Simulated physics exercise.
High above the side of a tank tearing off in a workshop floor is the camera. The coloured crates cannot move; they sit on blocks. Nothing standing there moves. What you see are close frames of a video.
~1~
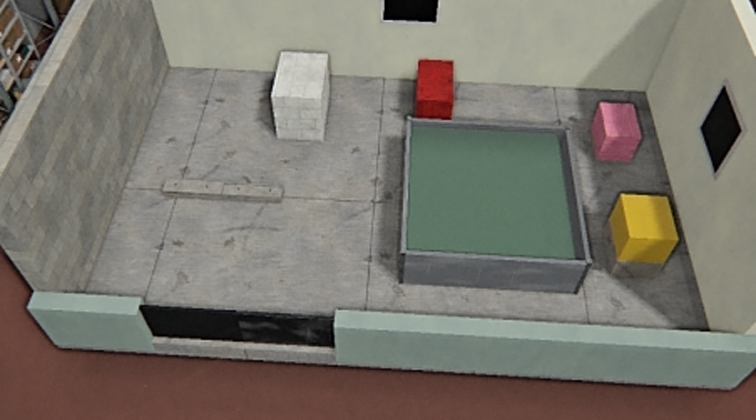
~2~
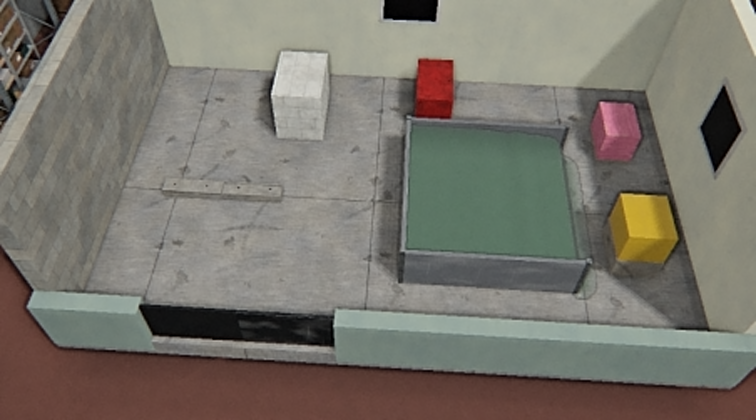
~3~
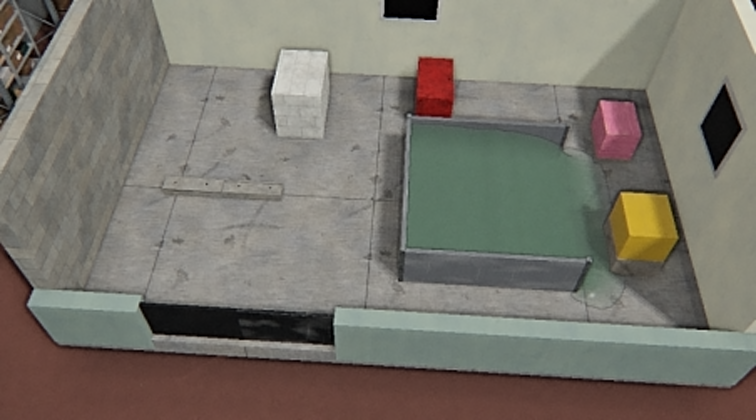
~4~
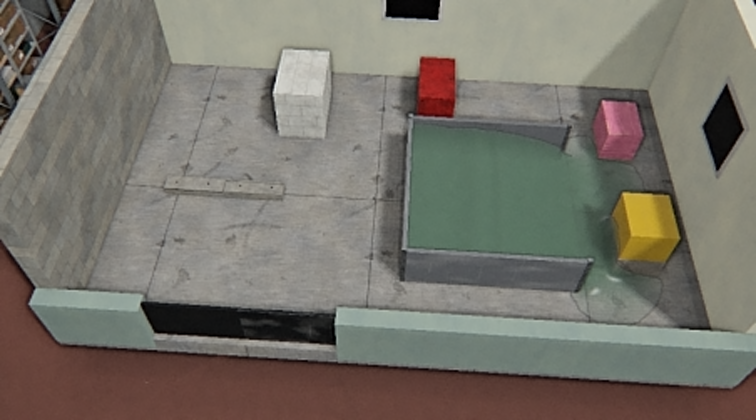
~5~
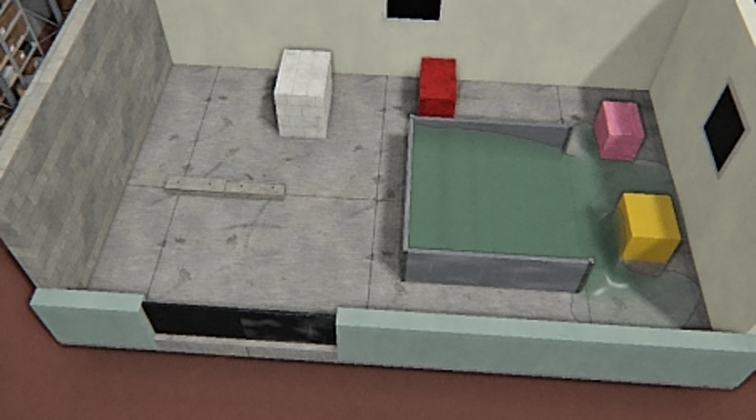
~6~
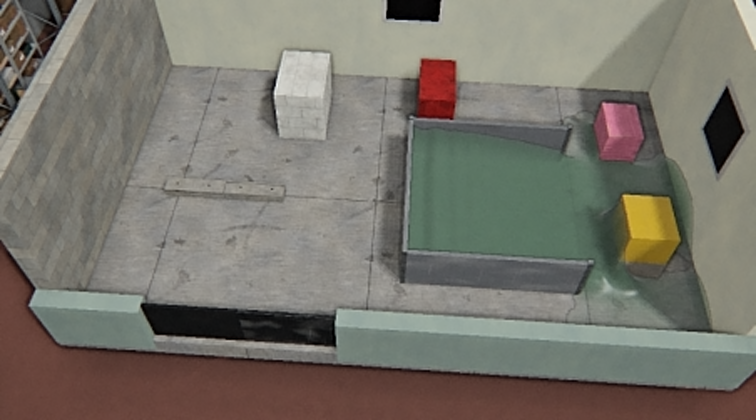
Green water pouring from the open right side of a grey tank, spreading across the floor around yellow and pink blocks.
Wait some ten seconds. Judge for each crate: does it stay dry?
In order: The yellow crate is exposed, the pink crate is exposed, the red crate is exposed.
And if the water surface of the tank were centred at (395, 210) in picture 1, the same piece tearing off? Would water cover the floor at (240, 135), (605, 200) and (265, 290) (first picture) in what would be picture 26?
Taking the three spots in order: Bare, swamped, bare.
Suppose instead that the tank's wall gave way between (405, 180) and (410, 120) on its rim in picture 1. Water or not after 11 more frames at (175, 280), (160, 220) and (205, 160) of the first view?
Taken in turn, that's reached, reached, and finally reached.
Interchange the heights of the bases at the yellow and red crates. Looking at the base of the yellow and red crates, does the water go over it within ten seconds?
One by one: The yellow crate is reached; the red crate is not reached.
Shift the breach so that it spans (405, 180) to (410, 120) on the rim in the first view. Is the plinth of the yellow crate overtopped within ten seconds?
Taking them one by one, the yellow crate stays clear.
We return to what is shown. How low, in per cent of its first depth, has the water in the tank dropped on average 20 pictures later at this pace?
Near 30 in a hundred.
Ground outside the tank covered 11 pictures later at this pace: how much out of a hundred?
That's roughly 25 per cent.
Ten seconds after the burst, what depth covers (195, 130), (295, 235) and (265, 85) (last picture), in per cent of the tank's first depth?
Some 6, 10 and 16 in a hundred.
A moment on, water covers 20 % of the floor; the yellow crate water round its plinth, the pink crate water round its plinth, the red crate not reached.
Next, water covers 25 % of the floor; the yellow crate water round its plinth, the pink crate water round its plinth, the red crate not reached.
Then, water covers 40 % of the floor; the yellow crate water round its plinth, the pink crate water round its plinth, the red crate water round its plinth.
Later, water covers 80 % of the floor; the yellow crate water round its plinth, the pink crate water round its plinth, the red crate water round its plinth.
In the end, water covers 95 % of the floor; the yellow crate was topped, the pink crate was topped, the red crate was topped.
